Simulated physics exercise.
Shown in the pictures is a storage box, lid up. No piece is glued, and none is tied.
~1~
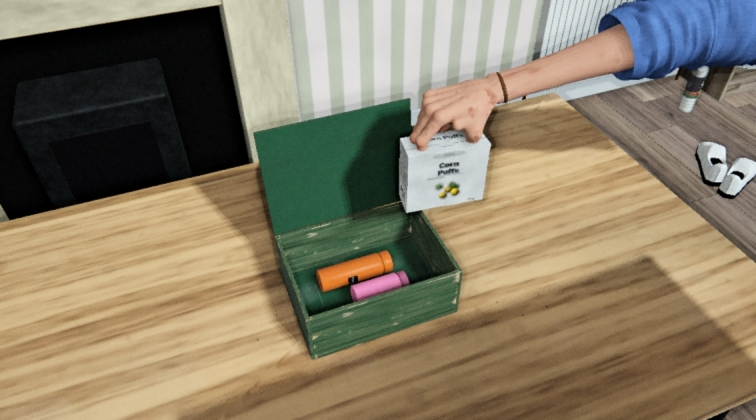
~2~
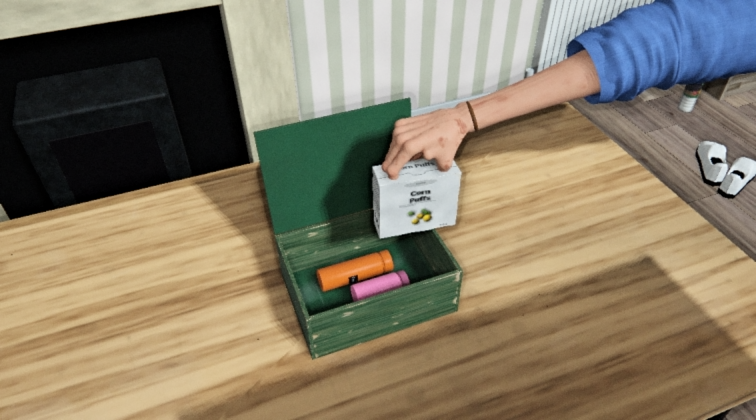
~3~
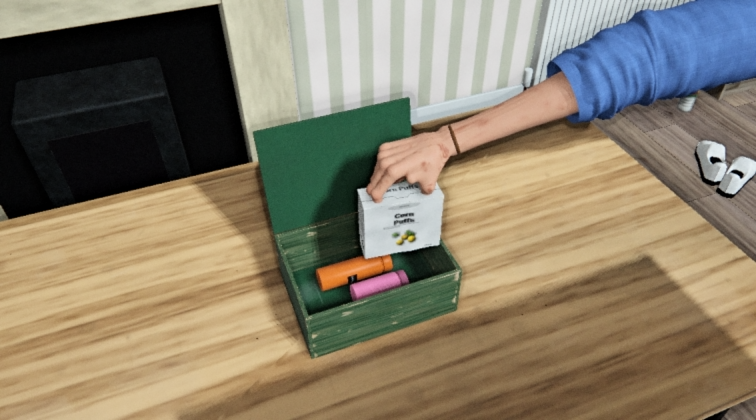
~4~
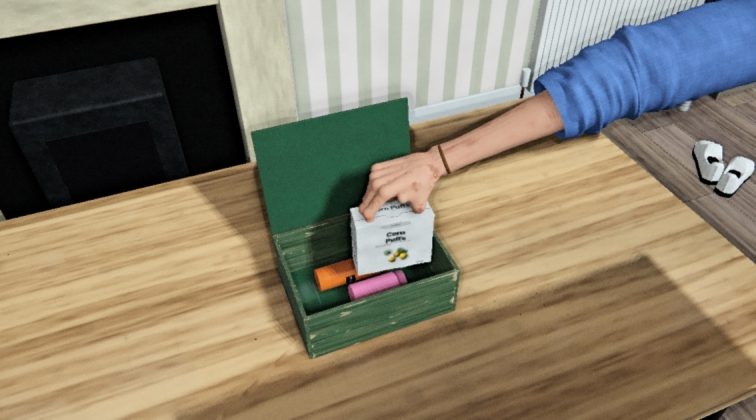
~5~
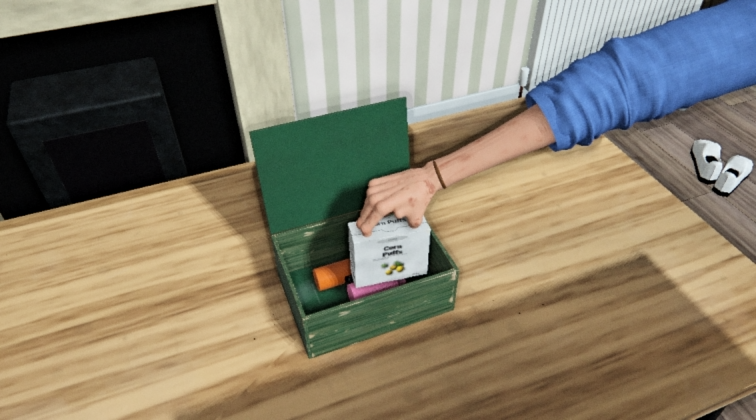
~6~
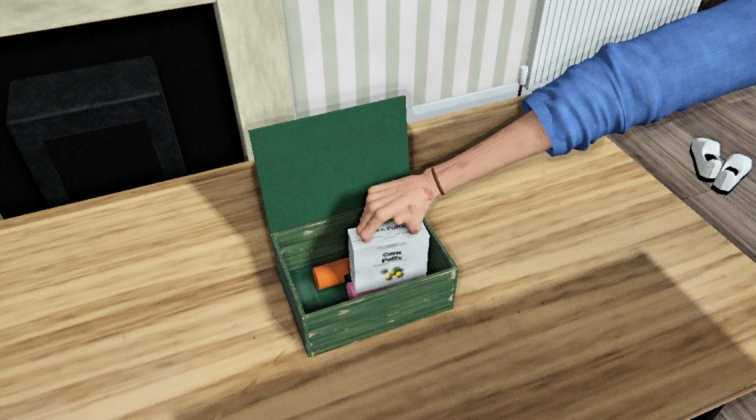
A hand held a white packet above an open green storage box with an orange shaker and a pink bottle inside, then moved it left and lowered it in, still gripping the top.
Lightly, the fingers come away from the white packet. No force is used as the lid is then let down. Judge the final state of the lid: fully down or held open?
The gap remains.
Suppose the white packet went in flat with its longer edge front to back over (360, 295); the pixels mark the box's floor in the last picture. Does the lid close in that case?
Result: Lid shut.
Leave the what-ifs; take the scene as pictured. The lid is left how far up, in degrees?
Angle: About 18°.
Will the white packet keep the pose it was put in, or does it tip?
It ends up leaning.
Then, 1.00 s past the last view, lid starting down; white packet rocked 32° from its first pose near (393, 272).
Then, 1.40 s past the last view, lid 72° above the rim; white packet rocked 32° from its first pose near (393, 272).
Then, 1.70 s past the last view, lid 48° above the rim; white packet rocked 32° from its first pose near (393, 272).
Then, 1.90 s past the last view, lid 26° above the rim; white packet rocked 32° from its first pose near (393, 272).
Finally, lid 18° above the rim; left askew, white packet; the other 2 still in place. Final places as the last picture's camera would see them, white packet near (393, 272).
